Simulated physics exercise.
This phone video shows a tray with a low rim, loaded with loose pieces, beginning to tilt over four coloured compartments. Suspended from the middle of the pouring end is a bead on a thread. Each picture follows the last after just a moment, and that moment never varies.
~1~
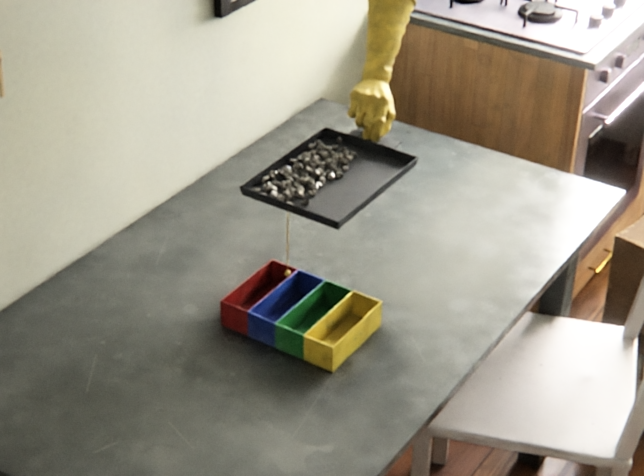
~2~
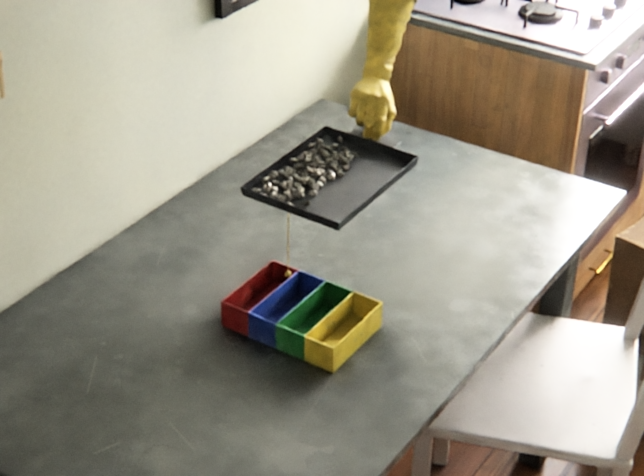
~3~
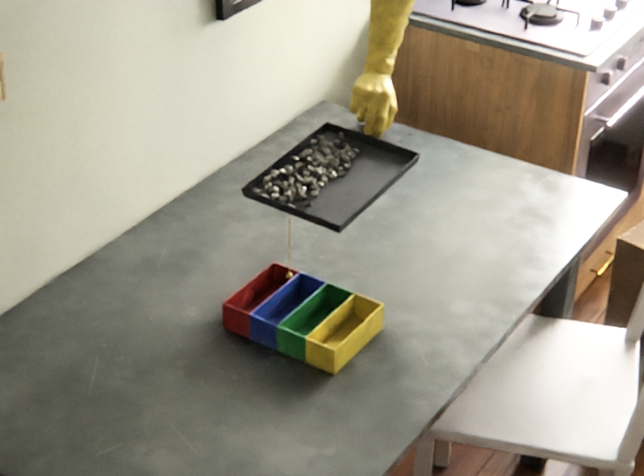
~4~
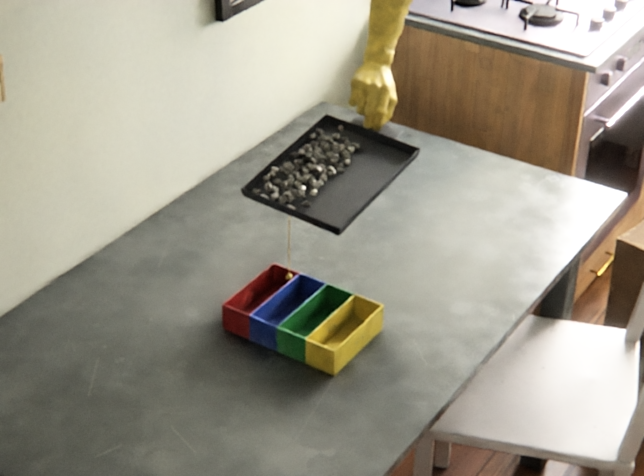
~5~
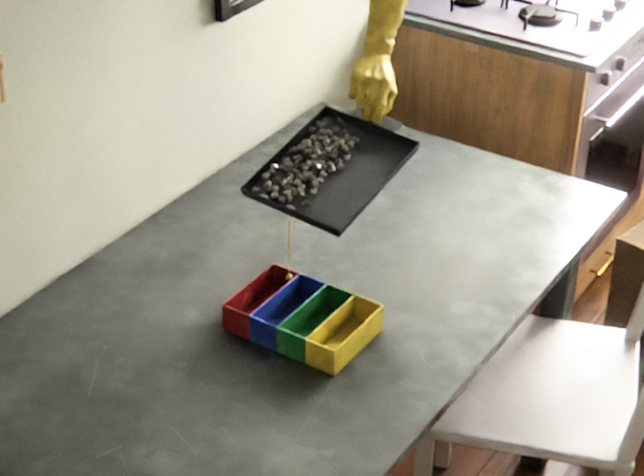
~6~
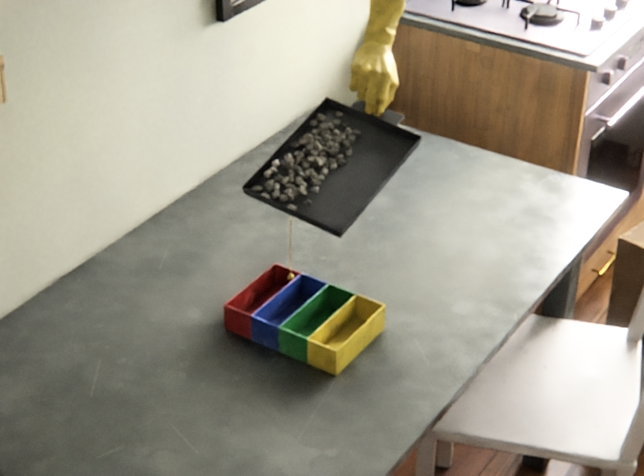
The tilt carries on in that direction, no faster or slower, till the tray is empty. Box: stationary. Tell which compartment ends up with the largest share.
The green compartment ends up with the largest share.
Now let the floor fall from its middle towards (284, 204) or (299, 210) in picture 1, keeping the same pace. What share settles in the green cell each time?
Shares: 0 %, then 20 %.
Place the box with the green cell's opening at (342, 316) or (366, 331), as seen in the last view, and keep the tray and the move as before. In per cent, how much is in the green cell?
Close to 30 in a hundred, then close to 0 in a hundred.
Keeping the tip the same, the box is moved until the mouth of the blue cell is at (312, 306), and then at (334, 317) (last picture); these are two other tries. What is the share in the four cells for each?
First placement near 100 percent, second near 90 percent.
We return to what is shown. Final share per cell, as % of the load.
Per cell: Red at 0 %, blue at 20 %, green at 60 %, yellow at 20 %.
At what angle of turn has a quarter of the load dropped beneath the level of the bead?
It is at around 75 degrees.
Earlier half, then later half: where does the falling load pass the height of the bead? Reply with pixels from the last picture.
Roughly at (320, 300) first, and then at (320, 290).
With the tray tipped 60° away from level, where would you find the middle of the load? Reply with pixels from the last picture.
In the last view the centre sits at roughly (317, 210).
Just after the last frame, tray tipped steeply; almost all on the tray; about a tenth falling or outside the box.
A moment on, tray tipped right over; roughly a quarter on the tray; roughly a third in the green cell; about a tenth in the yellow cell; about a tenth in the blue cell; about a tenth falling or outside the box.
Further on, tray tipped past a quarter turn; roughly half in the green cell; roughly a quarter in the blue cell; roughly a quarter in the yellow cell; just a few in the red cell.
When it is over, tray tipped past a quarter turn; roughly half in the green cell; roughly a quarter in the blue cell; roughly a quarter in the yellow cell; just a few in the red cell.
